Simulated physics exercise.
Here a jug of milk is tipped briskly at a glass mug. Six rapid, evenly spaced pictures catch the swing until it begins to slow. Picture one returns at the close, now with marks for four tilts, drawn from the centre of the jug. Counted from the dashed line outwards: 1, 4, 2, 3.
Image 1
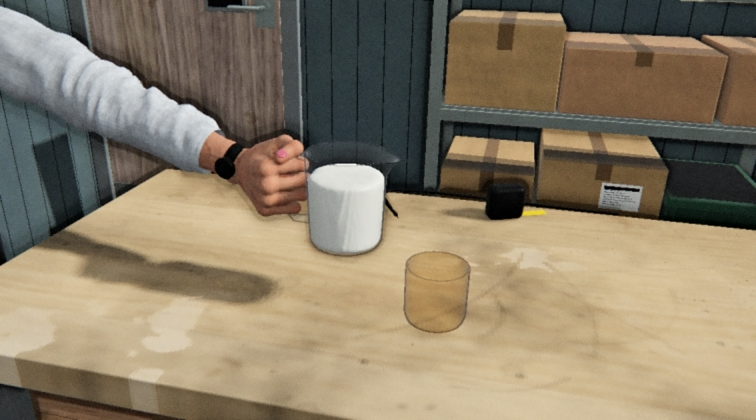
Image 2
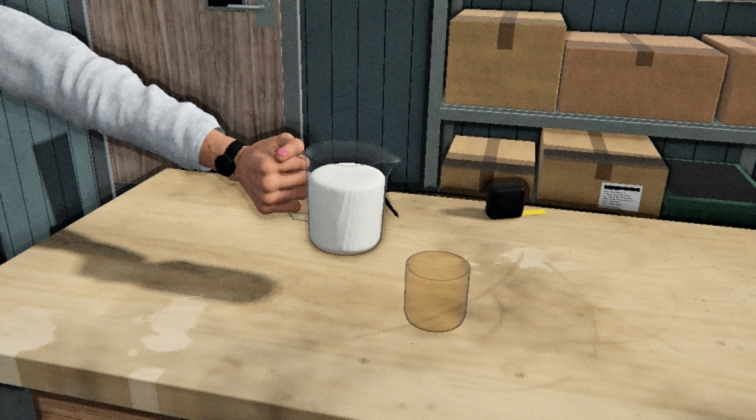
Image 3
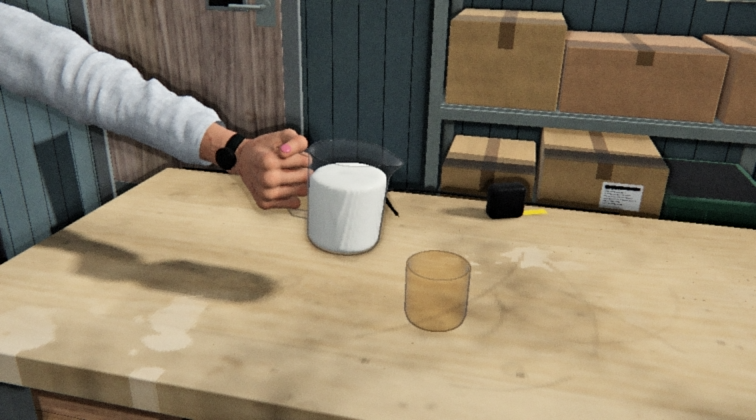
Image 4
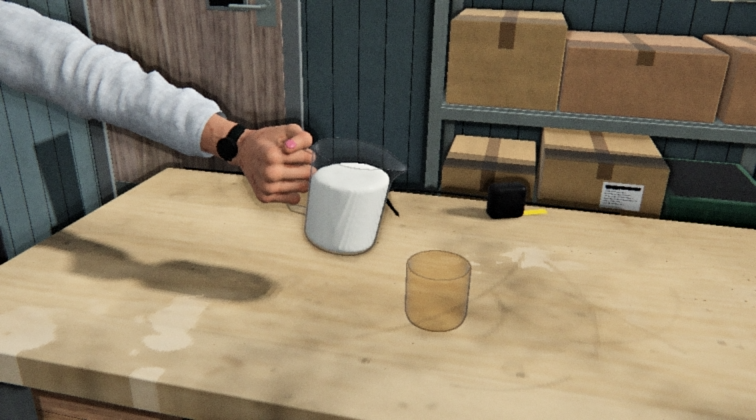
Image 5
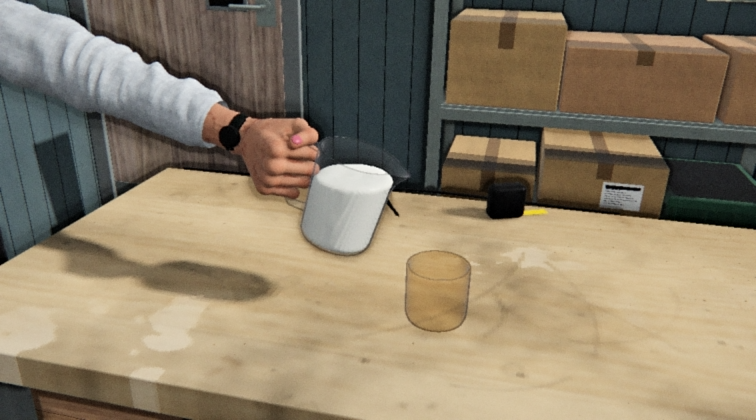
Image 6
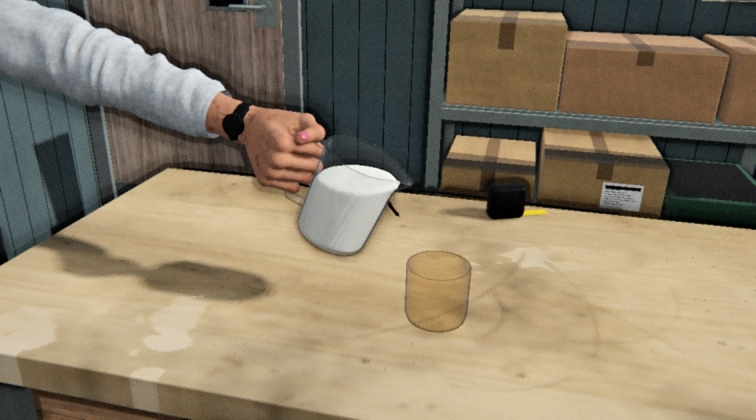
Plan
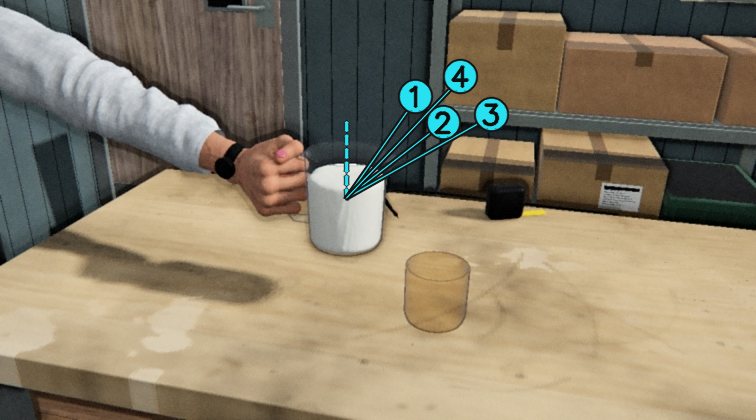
A hand in a grey sleeve held a clear jug of milk upright over a wooden workbench, then tilted it steadily to the right toward an amber-coloured glass mug, with no milk leaving the jug.
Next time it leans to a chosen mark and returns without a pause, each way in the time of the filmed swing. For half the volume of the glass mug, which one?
Line 3.
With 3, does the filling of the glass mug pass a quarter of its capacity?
Yes, it does.
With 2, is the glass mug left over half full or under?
Under.
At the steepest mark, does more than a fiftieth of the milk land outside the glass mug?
No.
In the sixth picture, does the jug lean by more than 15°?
Yes.
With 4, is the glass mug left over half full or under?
Under half.
In cyan, 1 at (407, 111); 2 at (429, 133); 3 at (477, 123); 4 at (450, 89).
With 1, the glass mug ends with about 5 % of what it can hold.
With 2, the glass mug ends with about 29 % of what it can hold.
With 3, the glass mug ends with about 49 % of what it can hold.
With 4, the glass mug ends with about 15 % of what it can hold.
